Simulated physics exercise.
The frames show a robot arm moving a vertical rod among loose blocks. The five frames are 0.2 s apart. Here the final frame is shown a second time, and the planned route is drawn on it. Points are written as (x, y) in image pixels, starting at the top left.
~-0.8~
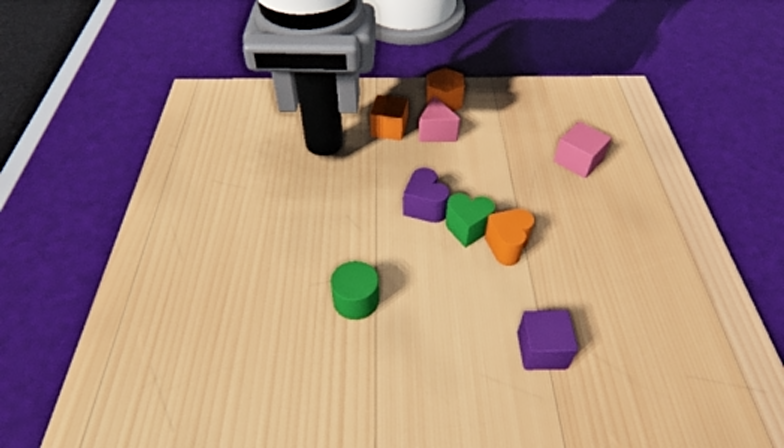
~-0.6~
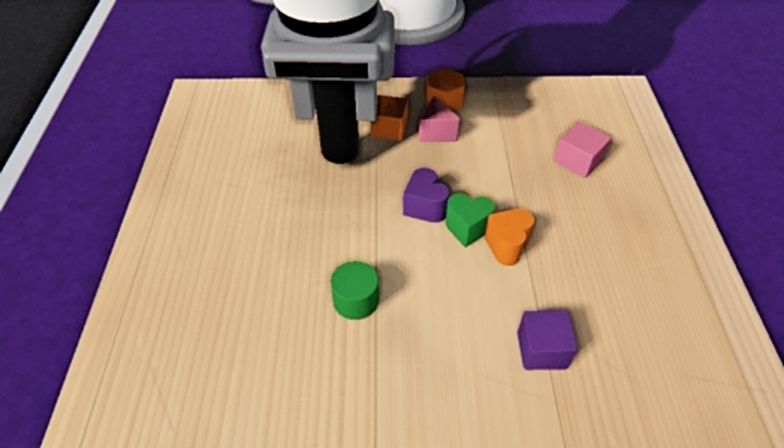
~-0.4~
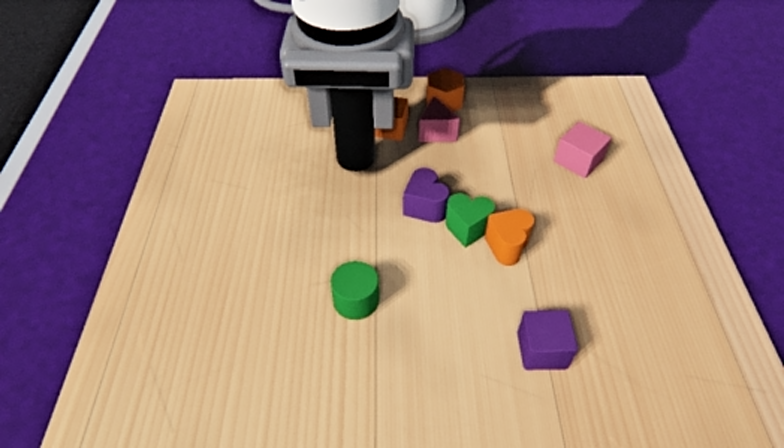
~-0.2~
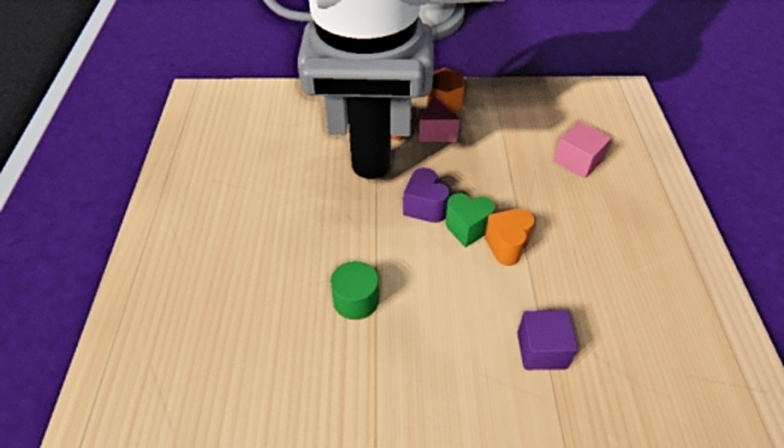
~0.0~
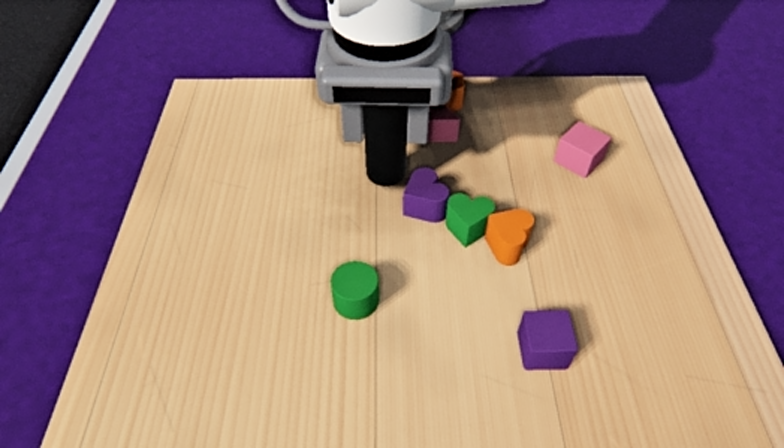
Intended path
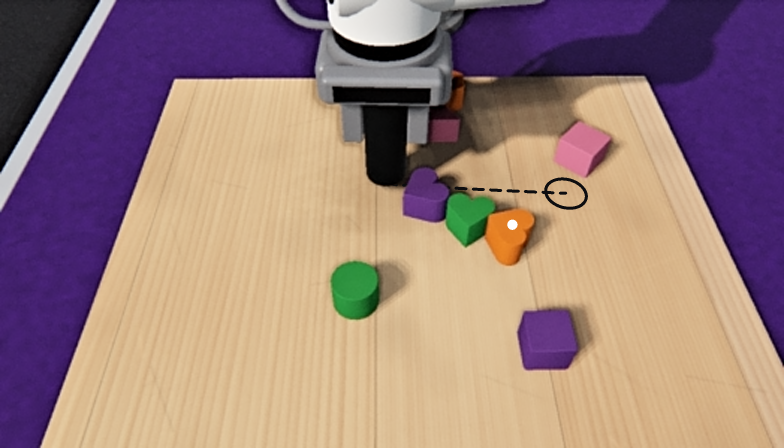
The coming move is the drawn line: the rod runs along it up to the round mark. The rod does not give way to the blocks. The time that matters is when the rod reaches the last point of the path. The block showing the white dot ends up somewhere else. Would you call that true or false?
The statement is incorrect.
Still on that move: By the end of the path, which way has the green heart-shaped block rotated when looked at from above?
The block spins anticlockwise.
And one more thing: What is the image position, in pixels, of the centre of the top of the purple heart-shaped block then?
Put as a pixel place, it's (445, 194).
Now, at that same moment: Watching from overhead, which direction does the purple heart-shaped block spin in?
Viewed from above: Clockwise.
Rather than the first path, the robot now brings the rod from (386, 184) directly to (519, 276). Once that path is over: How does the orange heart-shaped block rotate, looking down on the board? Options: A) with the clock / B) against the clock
Answer: B.
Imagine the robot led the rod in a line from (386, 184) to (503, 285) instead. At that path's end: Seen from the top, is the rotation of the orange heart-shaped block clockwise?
The answer is no.
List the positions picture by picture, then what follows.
Lower end of the rod (325, 145), tops of blocks, purple heart-shaped block (426, 185), green heart-shaped block (471, 207), orange heart-shaped block (512, 225), in the first frame.
Rod (341, 152), blocks as before, in the second frame.
Rod (356, 160), blocks as before, in the third frame.
Rod (371, 167), blocks as before, in the fourth frame.
Rod (386, 174), purple heart-shaped block (426, 185), green heart-shaped block (471, 207), orange heart-shaped block (512, 225), in the fifth frame.
The drawn path runs from (386, 184) directly to (566, 193); the dot is on the orange heart-shaped block.
The first path, step by step. One third of the way, rod (447, 177); purple heart-shaped block (445, 194), turned 70° clockwise; green heart-shaped block (473, 215), turned 40° anticlockwise.
Two thirds of the way, rod (508, 181); purple heart-shaped block (445, 194), turned 70° clockwise; green heart-shaped block (473, 215), turned 40° anticlockwise.
At the end, rod (569, 183); purple heart-shaped block (445, 194), turned 70° clockwise; green heart-shaped block (473, 215), turned 40° anticlockwise; orange heart-shaped block not moved.
